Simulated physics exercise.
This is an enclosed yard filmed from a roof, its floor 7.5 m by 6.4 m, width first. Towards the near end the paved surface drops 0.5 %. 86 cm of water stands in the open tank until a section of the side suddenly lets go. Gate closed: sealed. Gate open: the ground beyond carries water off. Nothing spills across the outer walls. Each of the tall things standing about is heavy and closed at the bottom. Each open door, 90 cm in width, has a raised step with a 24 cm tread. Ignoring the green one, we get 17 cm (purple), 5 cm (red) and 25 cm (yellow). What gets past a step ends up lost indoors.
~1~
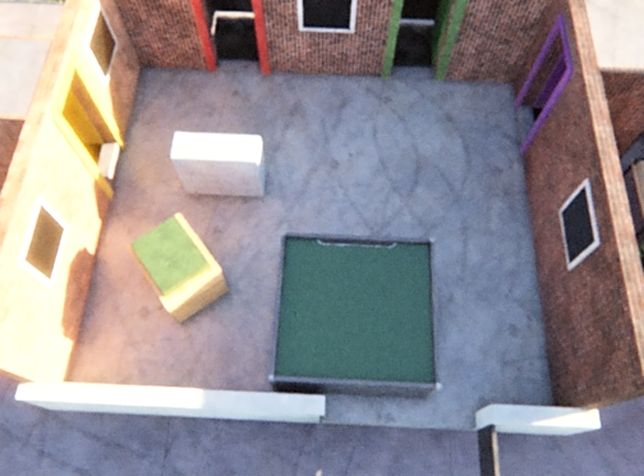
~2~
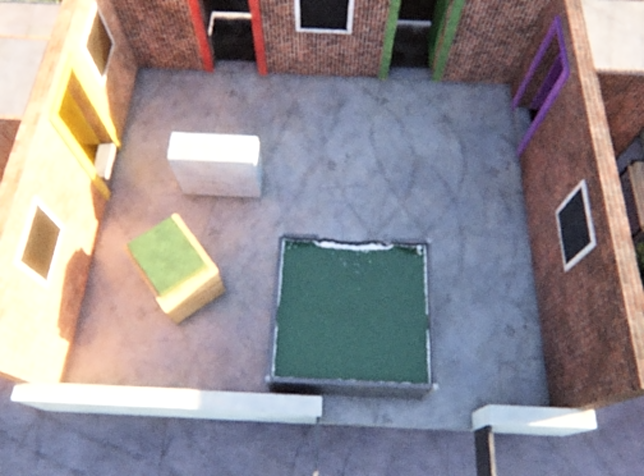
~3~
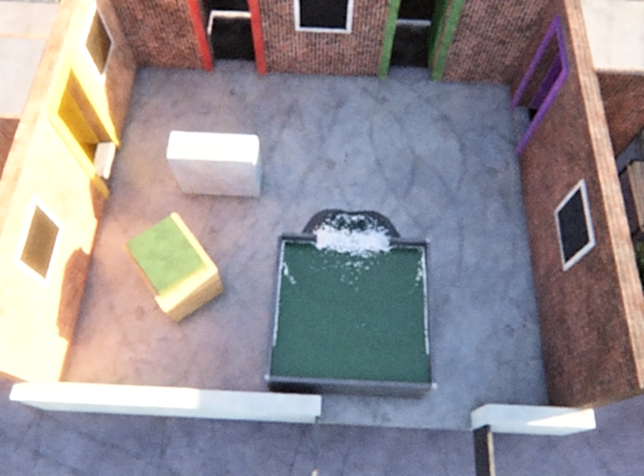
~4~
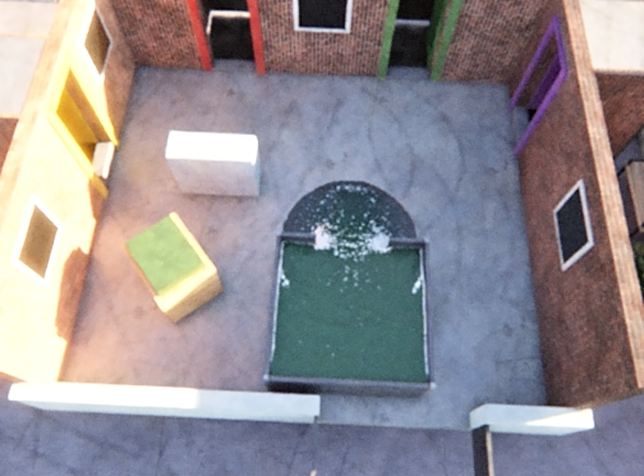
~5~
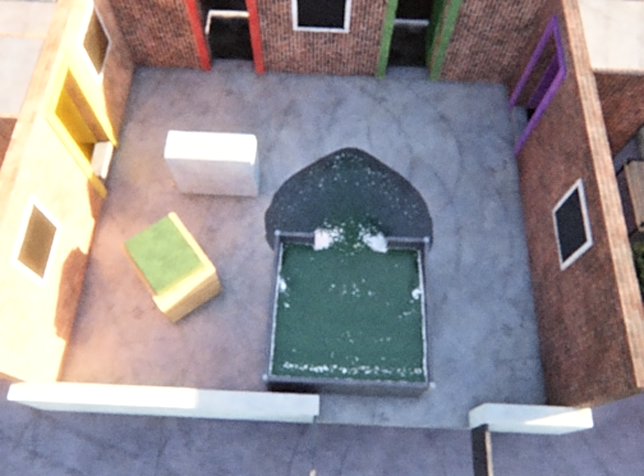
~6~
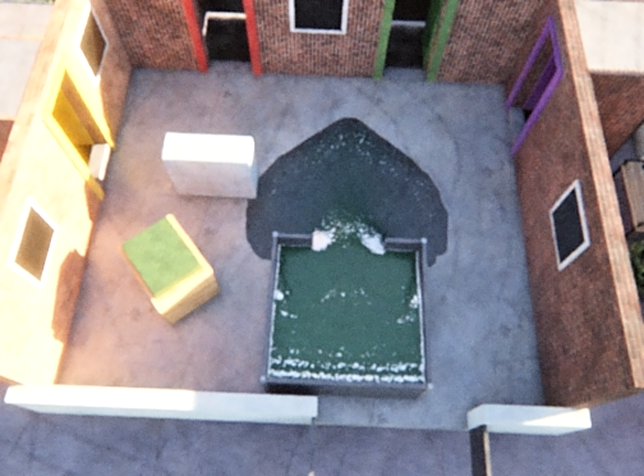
In a brick-walled yard with coloured door surrounds, an open tank of green water lies still, then water spills through a gap on its far side and spreads a widening dark wet patch across the paved floor.
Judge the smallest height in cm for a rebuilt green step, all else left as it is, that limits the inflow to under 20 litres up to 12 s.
Roughly 24 cm at the least.
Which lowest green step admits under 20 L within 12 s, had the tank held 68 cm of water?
Roughly 18 cm high.
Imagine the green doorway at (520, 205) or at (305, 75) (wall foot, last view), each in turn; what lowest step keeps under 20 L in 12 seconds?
Around 6.0 and 25 cm respectively.
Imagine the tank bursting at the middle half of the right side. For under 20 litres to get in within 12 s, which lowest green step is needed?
Then the minimum is about 16 cm.
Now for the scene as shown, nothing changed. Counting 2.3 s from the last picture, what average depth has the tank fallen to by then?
Some 40 cm.
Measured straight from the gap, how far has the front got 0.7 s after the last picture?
Close to 4.4 metres, I'd say.
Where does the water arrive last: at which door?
Answer: Yellow.
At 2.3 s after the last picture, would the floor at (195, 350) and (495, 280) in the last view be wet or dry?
Taking them in turn, they come out spared and spared.
Then, 0.7 s after the last picture water covers 40 % of the floor, deepest (48 cm) near (343, 254); 14 cm at the green door, 11 litres in over its 6 cm step.
Then, 2.3 s after the last picture water covers 50 % of the floor, deepest (31 cm) near (455, 85); 22 cm at the green door, 203 litres in over its 6 cm step.
Then, 11.3 s after the last picture water covers 100 % of the floor, deepest (13 cm) near (257, 390); 8 cm at the green door, 437 litres in over its 6 cm step.
At the green door as built, the water peaked near 26 cm, 1.7 s after the last picture.
Run again over the same 12 s with other heights there, 43 litres in over 21 cm, 4 litres over 28 cm. The limit of 20 litres is kept from about 24 cm up.
